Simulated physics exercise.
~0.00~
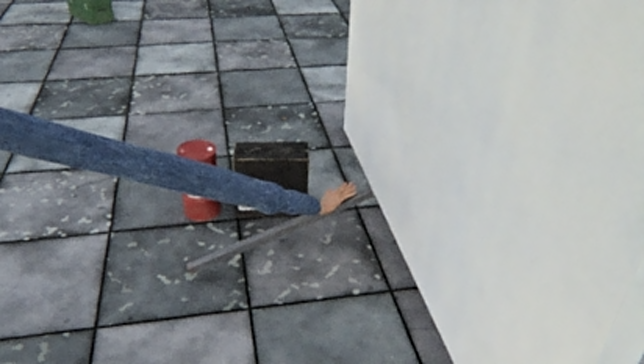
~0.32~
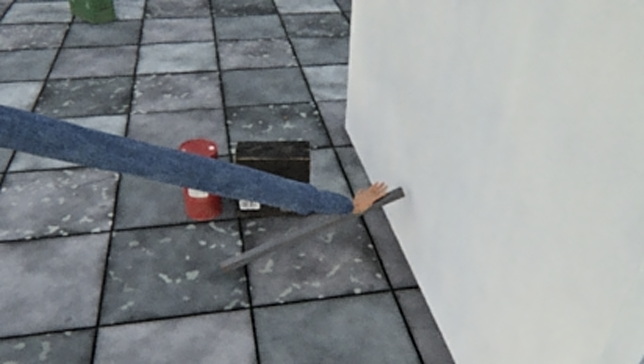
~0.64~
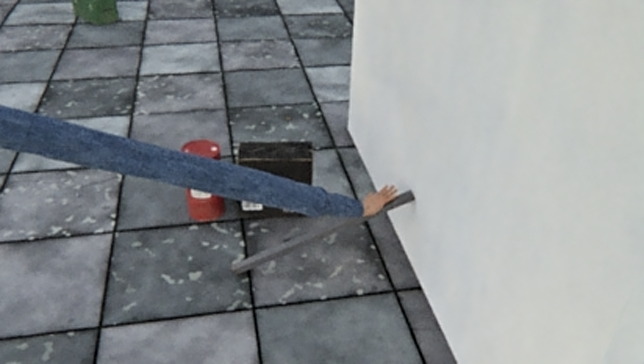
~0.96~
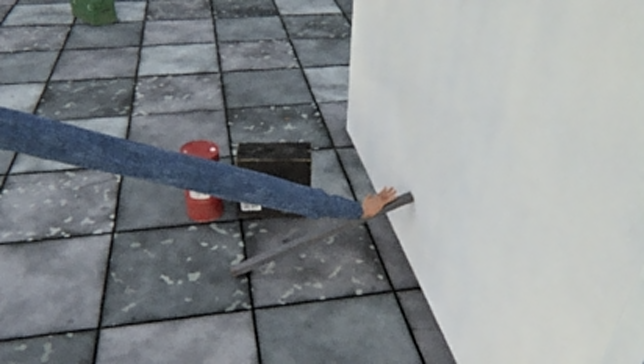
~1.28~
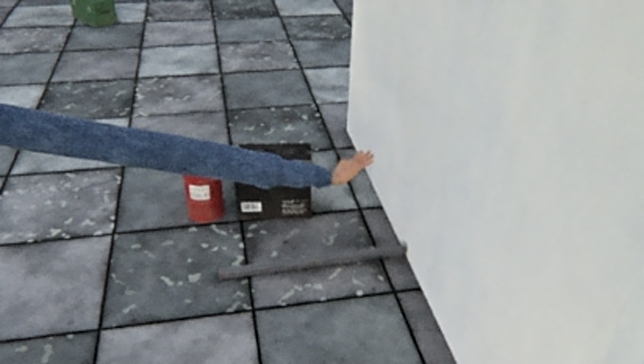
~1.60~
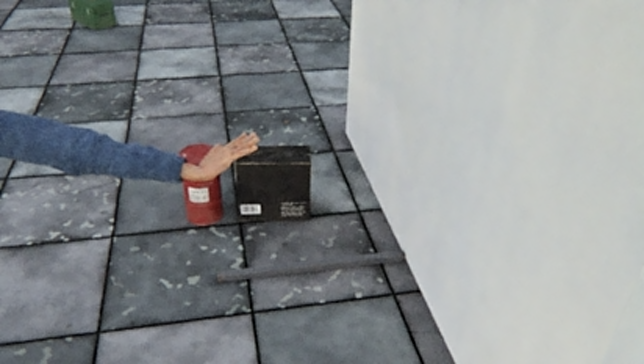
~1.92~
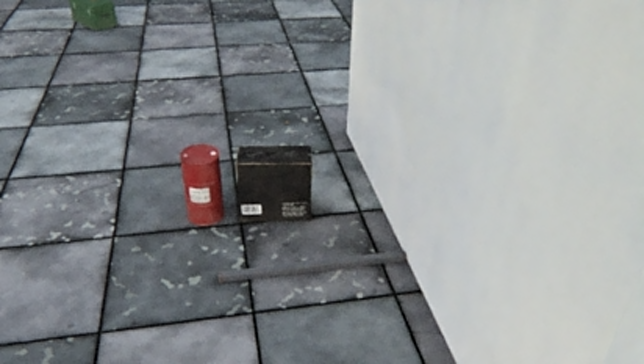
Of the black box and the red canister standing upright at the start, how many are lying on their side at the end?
None of them are lying on their side, as the black box and the red canister both still stand upright.
